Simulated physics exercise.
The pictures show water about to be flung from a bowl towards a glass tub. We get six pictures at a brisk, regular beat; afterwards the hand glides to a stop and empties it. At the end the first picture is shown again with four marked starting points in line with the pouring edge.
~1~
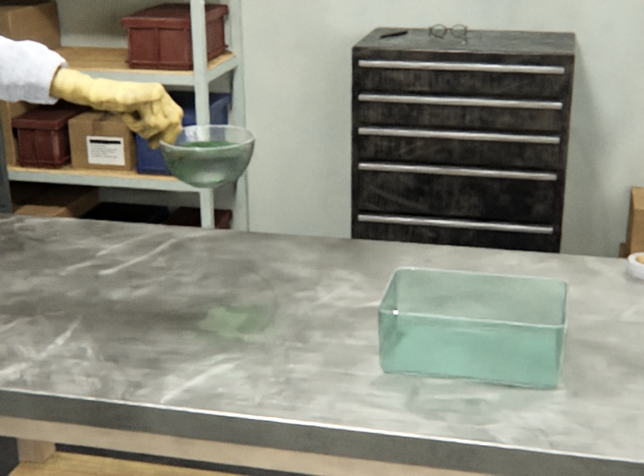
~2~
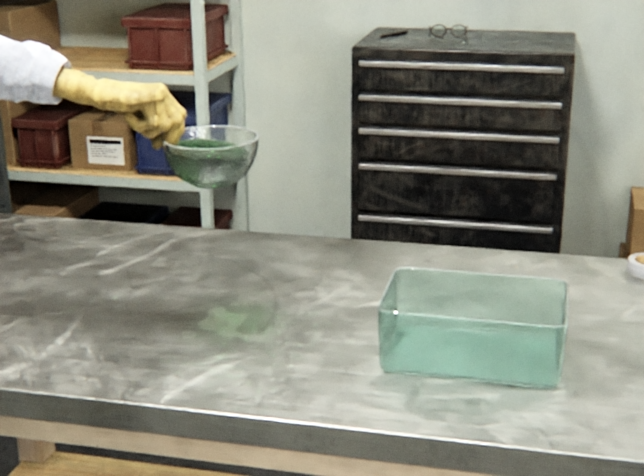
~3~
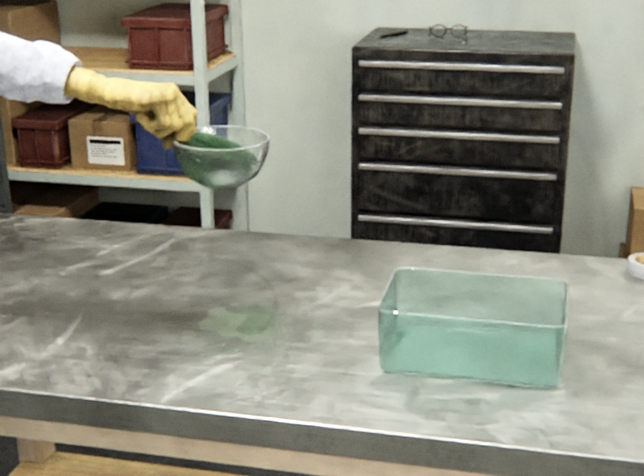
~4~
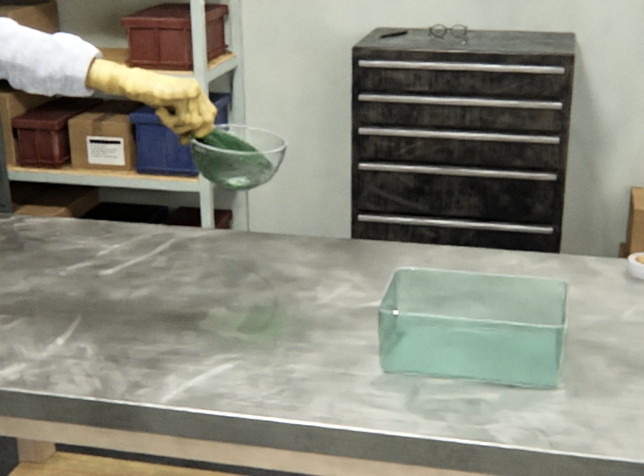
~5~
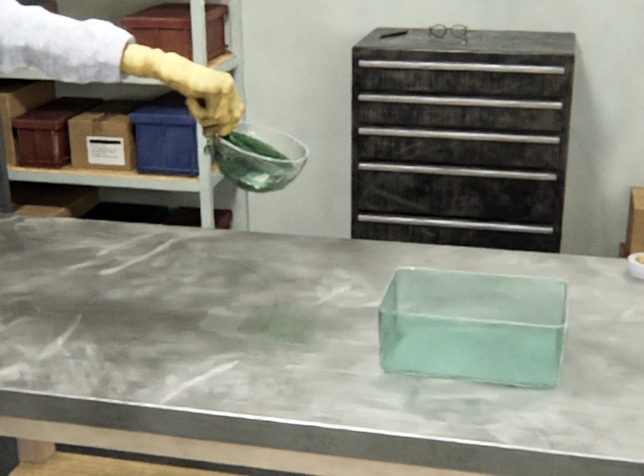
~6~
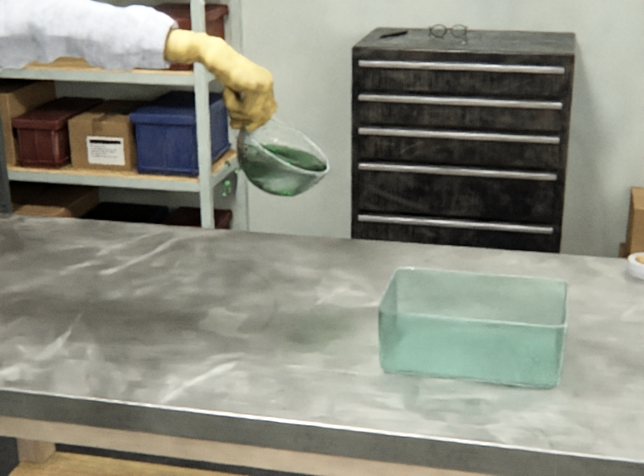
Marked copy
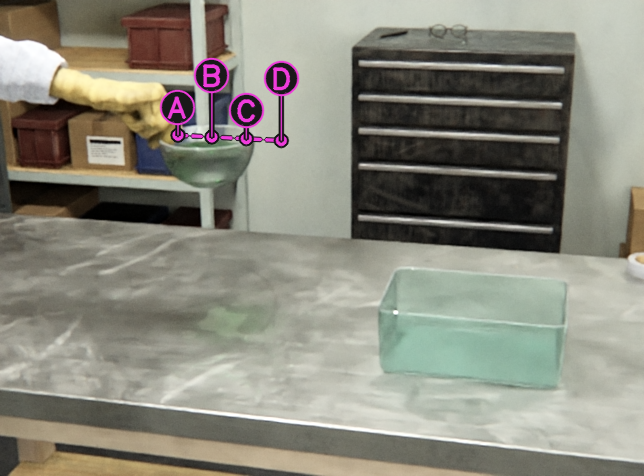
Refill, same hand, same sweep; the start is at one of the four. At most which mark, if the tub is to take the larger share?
I would pick spot B.
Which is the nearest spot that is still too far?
Spot A.
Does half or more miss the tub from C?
No.
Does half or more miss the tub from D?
No, not at all.
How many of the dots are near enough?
Three of the four.
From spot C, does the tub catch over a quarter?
Yes, clearly.
On the marked copy, A at (177, 135); B at (211, 137); C at (246, 138); D at (281, 140).
For spot A, about 26 % lands in the tub, 69 % falls short and 5 % goes beside or beyond.
For spot B, about 66 % lands in the tub, 26 % falls short and 7 % goes beside or beyond.
For spot C, about 79 % lands in the tub, 10 % falls short and 10 % goes beside or beyond.
For spot D, about 79 % lands in the tub, 6 % falls short and 15 % goes beside or beyond.
